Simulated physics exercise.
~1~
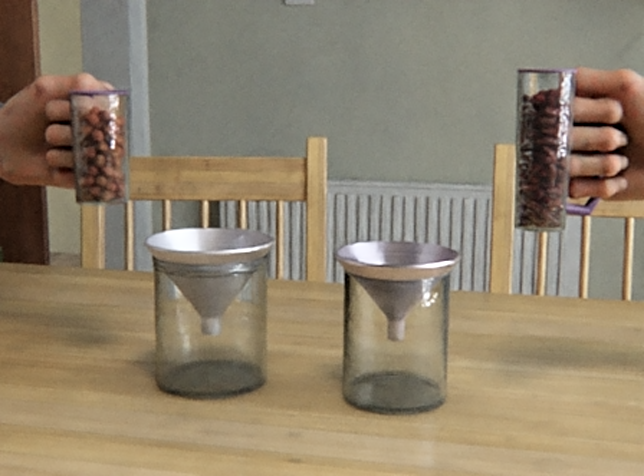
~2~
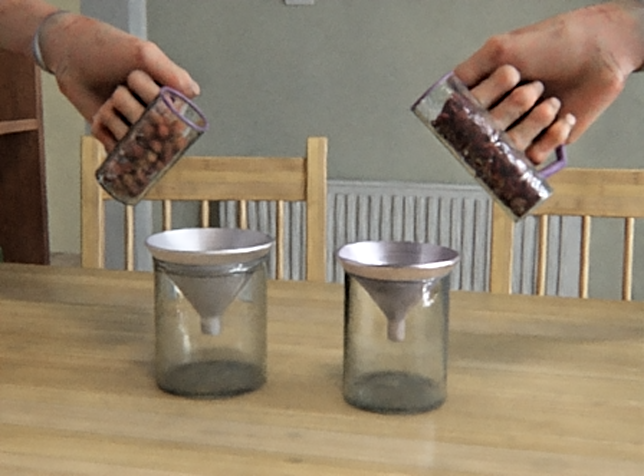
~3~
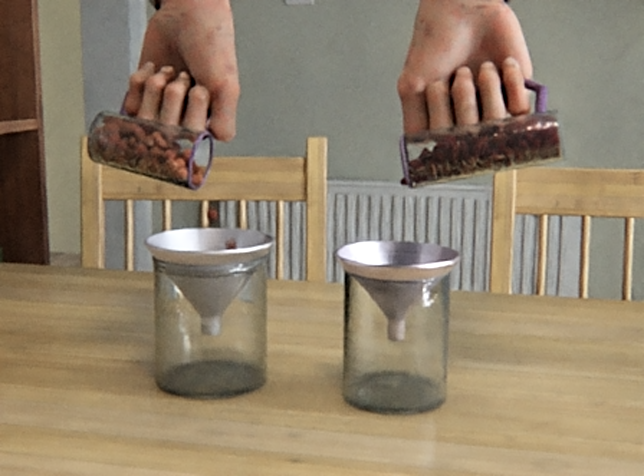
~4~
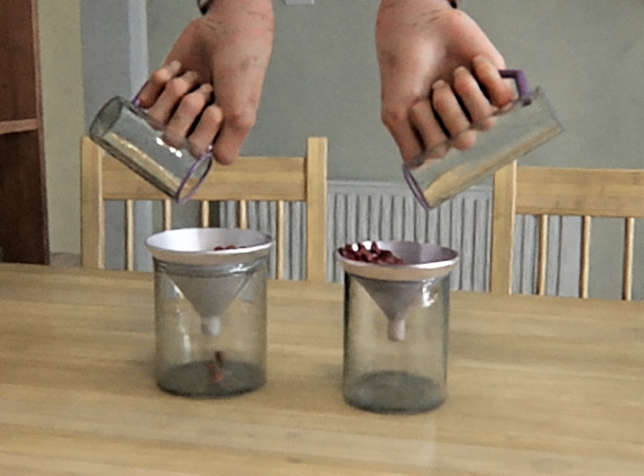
The video shows two hands tipping clear cups of small reddish pieces over metal funnels set in two glass jars on a wooden table. The cups empty, a few pieces drop into the left jar, and the right funnel holds a heap above an empty jar.
